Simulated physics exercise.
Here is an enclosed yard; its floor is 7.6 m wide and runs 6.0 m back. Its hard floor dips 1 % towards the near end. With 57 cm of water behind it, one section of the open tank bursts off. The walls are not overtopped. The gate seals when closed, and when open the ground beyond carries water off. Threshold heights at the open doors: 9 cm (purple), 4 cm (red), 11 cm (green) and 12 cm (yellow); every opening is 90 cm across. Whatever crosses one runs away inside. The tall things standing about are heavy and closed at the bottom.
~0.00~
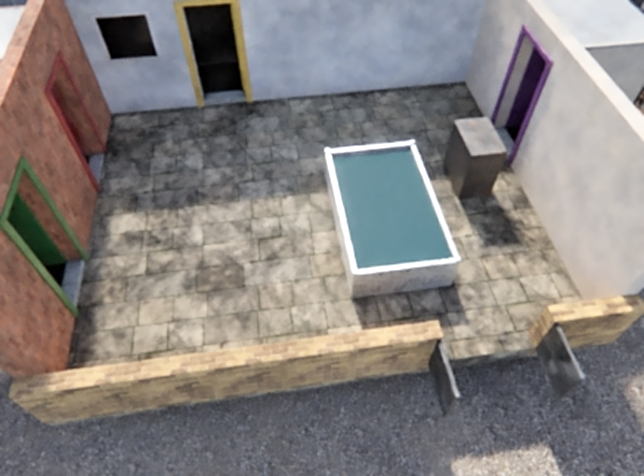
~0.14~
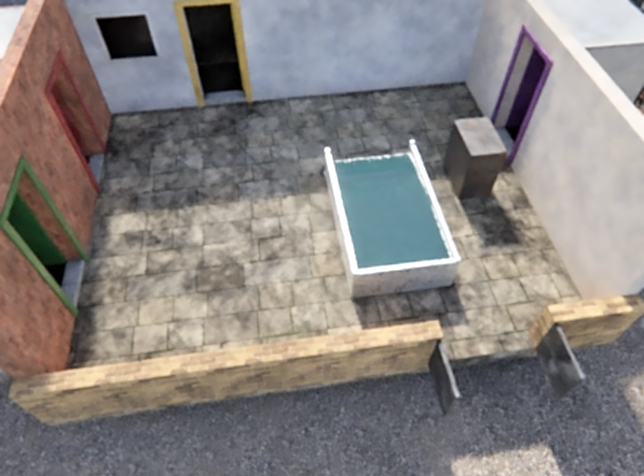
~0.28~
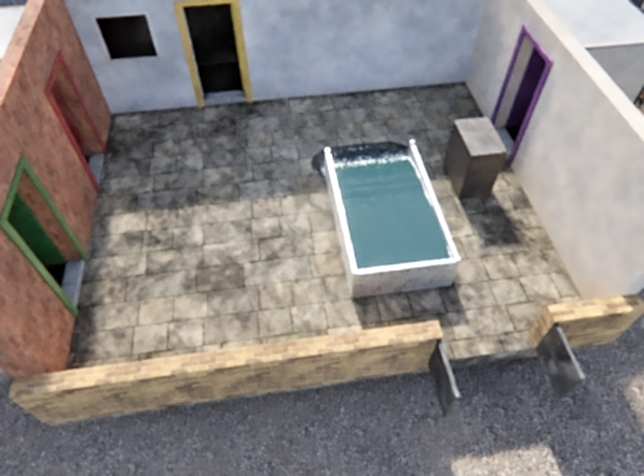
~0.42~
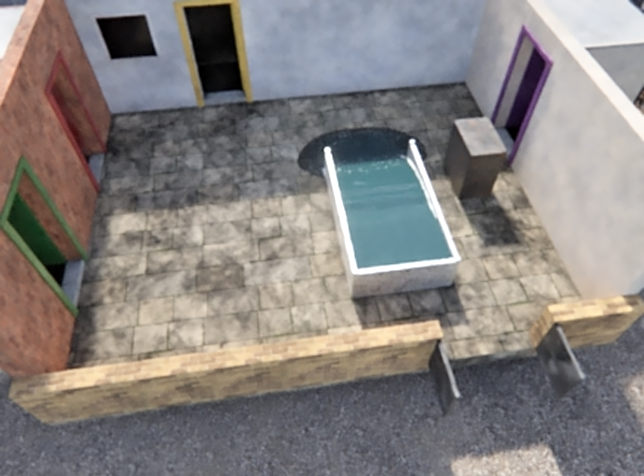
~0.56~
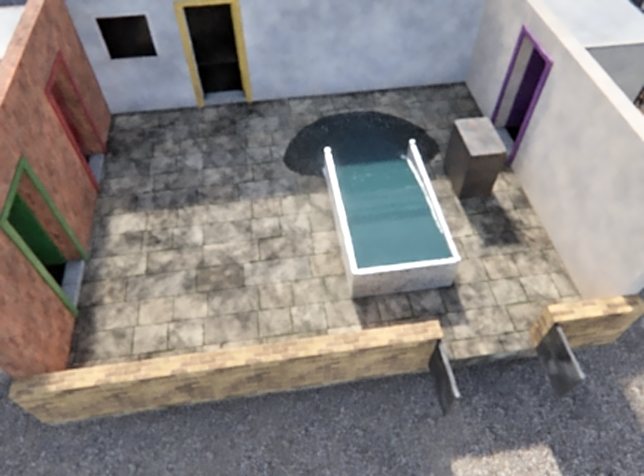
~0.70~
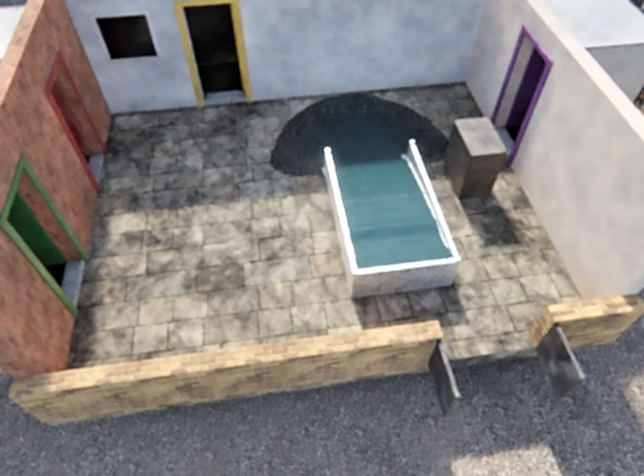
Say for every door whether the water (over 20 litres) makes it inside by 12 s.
The water let in: At the purple door it keeps below the limit; at the red door it passes the limit; at the green door it does not reach the limit; at the yellow door it stays under the limit.
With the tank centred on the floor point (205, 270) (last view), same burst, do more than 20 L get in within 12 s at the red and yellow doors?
Against that limit: Red over, yellow over.
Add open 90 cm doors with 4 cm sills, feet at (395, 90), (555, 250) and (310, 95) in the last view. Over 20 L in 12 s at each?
In turn: Past it, under, past it.
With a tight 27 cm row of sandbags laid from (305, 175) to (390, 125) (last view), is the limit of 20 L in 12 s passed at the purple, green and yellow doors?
Then: Purple past it, green below, yellow below.
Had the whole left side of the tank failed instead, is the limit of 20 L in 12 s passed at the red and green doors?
Then: Red past it, green above.
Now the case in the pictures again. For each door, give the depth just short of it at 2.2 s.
Depths in cm: Purple 0, red 0, green 0, yellow 11.
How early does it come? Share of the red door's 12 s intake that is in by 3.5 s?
Some 0 per cent by then.
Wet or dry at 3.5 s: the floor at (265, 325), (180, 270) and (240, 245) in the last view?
In turn: Not reached, dry, still dry.
After 1.4 s water covers 20 % of the floor and is deepest (28 cm) near (345, 99); purple door not reached, red door not reached, green door not reached, yellow door not reached.
After 2.2 s water covers 25 % of the floor and is deepest (35 cm) near (465, 83); purple door not reached, red door not reached, green door not reached, yellow door 11 cm at the sill, 0 L in.
After 3.5 s water covers 40 % of the floor and is deepest (27 cm) near (465, 83); purple door 7 cm at the sill, 0 L in, red door 6 cm at the sill, 0 L in, green door not reached, yellow door 10 cm at the sill, 0 L in.
After 7.0 s water covers 80 % of the floor and is deepest (14 cm) near (594, 323); purple door 8 cm at the sill, 1 L in, red door 8 cm at the sill, 62 L in, green door 4 cm at the sill, 0 L in, yellow door 3 cm at the sill, 0 L in.
After 12.0 s water covers 95 % of the floor and is deepest (10 cm) near (65, 384); purple door 4 cm at the sill, 3 L in, red door 5 cm at the sill, 79 L in, green door 4 cm at the sill, 0 L in, yellow door 2 cm at the sill, 0 L in.
